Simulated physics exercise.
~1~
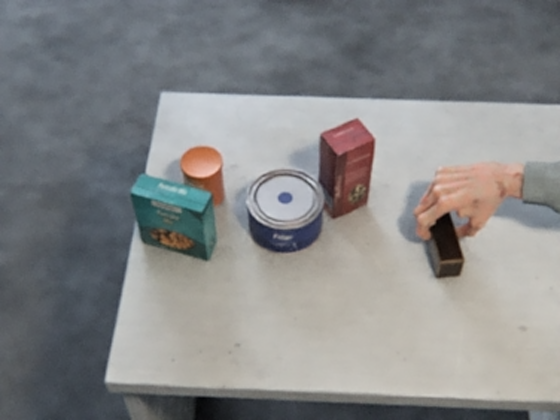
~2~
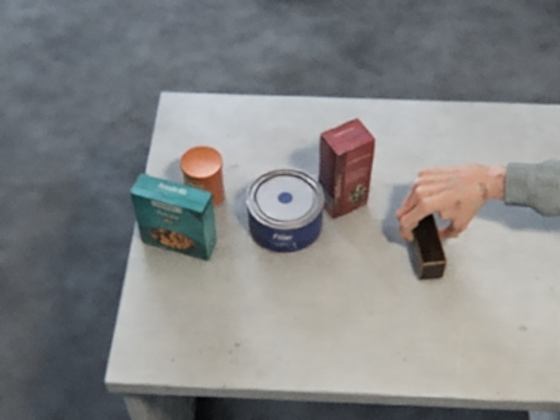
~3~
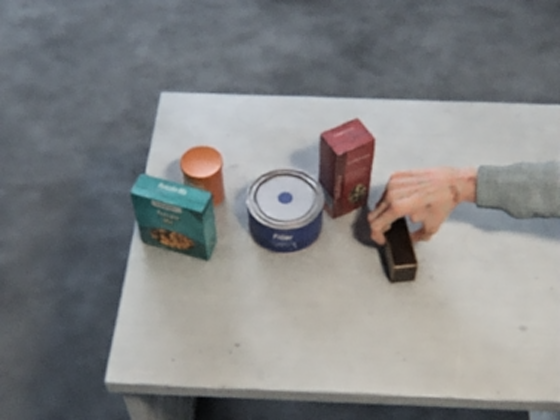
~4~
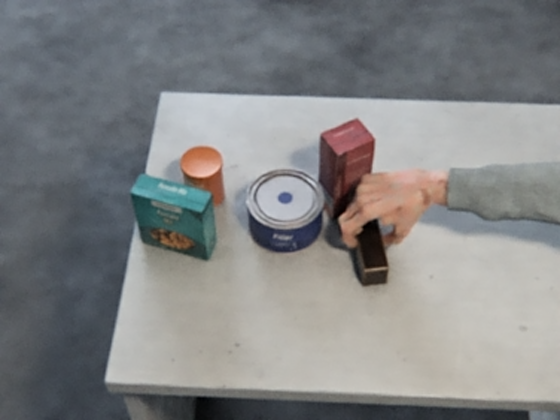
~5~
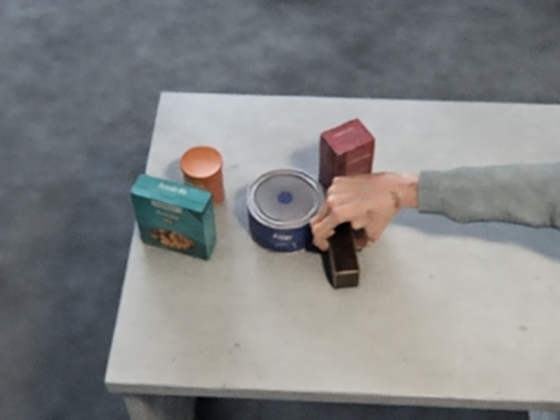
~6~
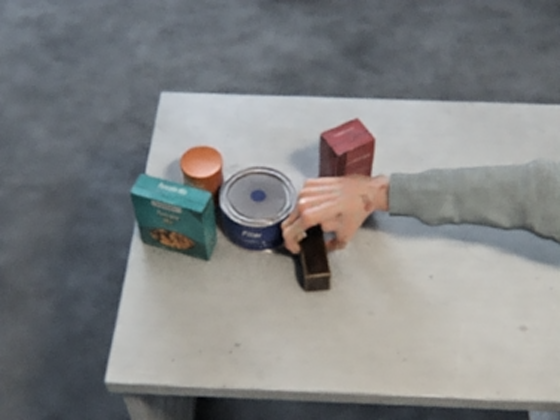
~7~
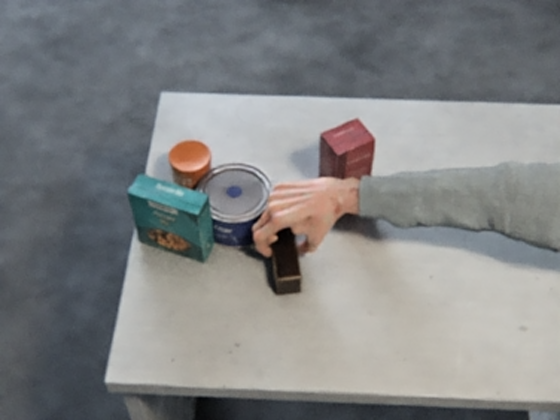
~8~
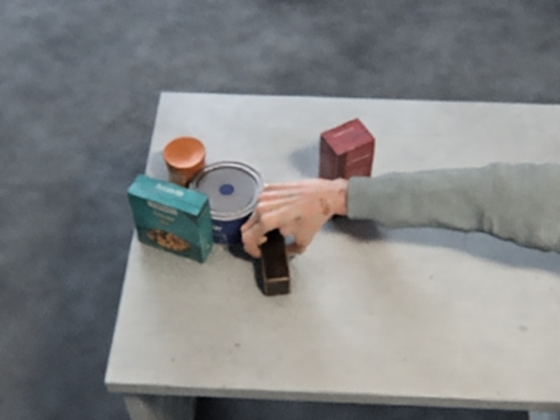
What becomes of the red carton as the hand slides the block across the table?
The red carton stays standing where it was, as the block and hand pass in front of it without shifting it.
